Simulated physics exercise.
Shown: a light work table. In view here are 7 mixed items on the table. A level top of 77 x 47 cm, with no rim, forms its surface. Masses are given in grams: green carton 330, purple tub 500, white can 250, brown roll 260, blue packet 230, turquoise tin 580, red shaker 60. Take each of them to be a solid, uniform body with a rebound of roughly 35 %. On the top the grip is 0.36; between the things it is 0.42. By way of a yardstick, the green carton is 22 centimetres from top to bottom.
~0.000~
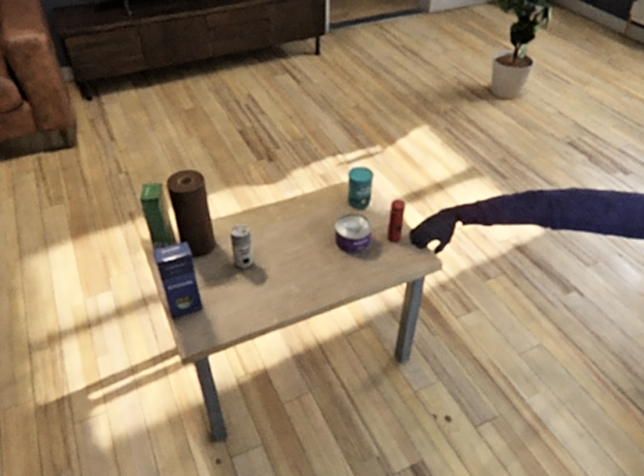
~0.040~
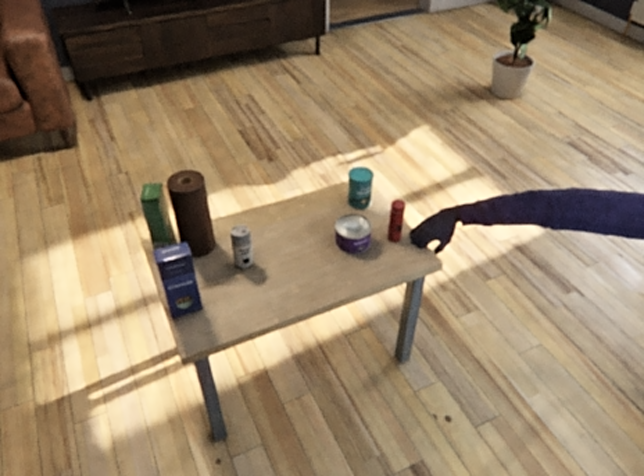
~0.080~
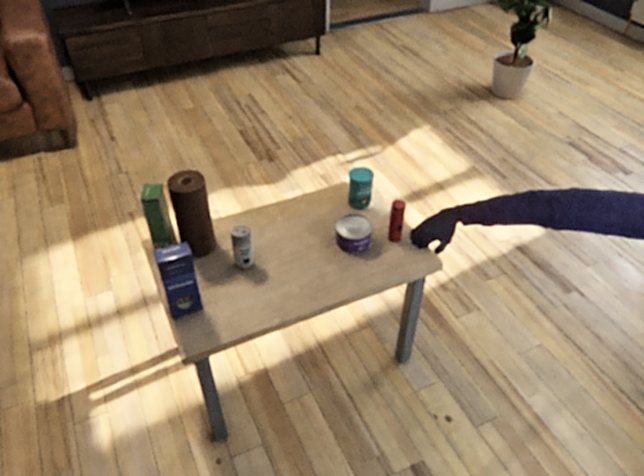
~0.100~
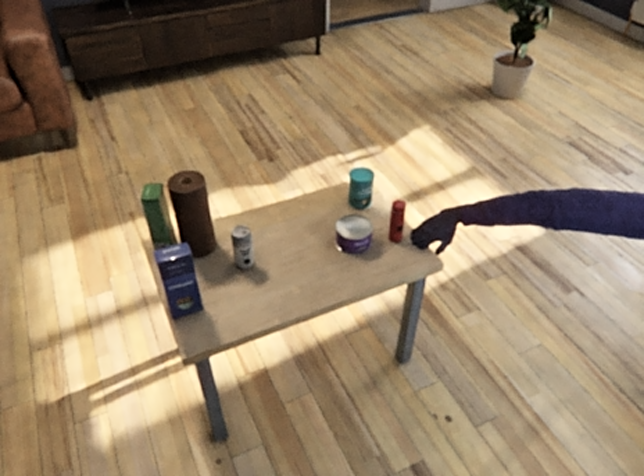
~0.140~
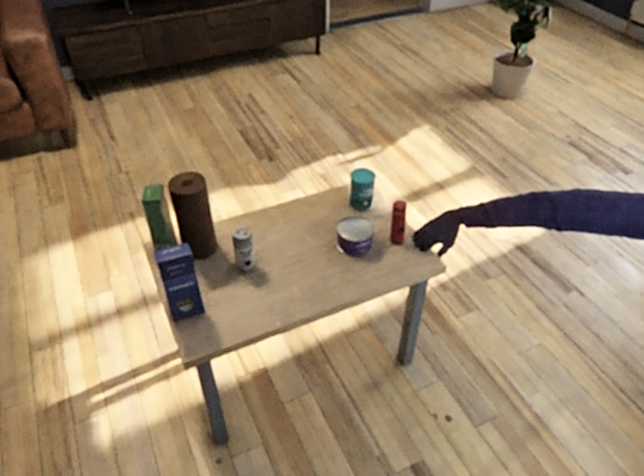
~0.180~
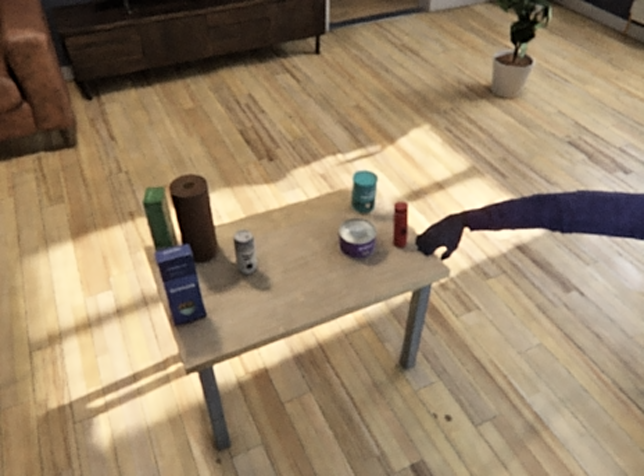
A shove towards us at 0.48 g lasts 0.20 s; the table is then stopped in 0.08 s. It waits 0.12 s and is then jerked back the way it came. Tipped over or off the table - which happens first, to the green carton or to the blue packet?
Second.
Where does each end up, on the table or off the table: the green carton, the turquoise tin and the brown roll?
Green carton: Stays in bounds; turquoise tin: Stays in bounds; brown roll: Goes out of bounds.
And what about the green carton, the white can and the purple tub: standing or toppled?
Well, the green carton tumbles down, the white can holds steady, and the purple tub holds steady.
After 0.38 s, table shifted 13 cm; blue packet 61° off upright near (191, 310); green carton 7° off upright near (176, 252); red shaker 74° off upright.
After 0.68 s, table shifted 2 cm; green carton on its side near (188, 274); blue packet on its side near (192, 314); red shaker on its side.
After 1.48 s, brown roll now off the table; green carton on its side near (191, 267); blue packet on its side near (188, 306).
In the end (2.1 s), off the table, brown roll; toppled on the table, green carton, blue packet and red shaker; the other 3 under 5 cm from the start. At the end, from the last picture's camera, green carton near (191, 267), blue packet near (188, 306). Green carton went at 0.52 s; blue packet went at 0.30 s.
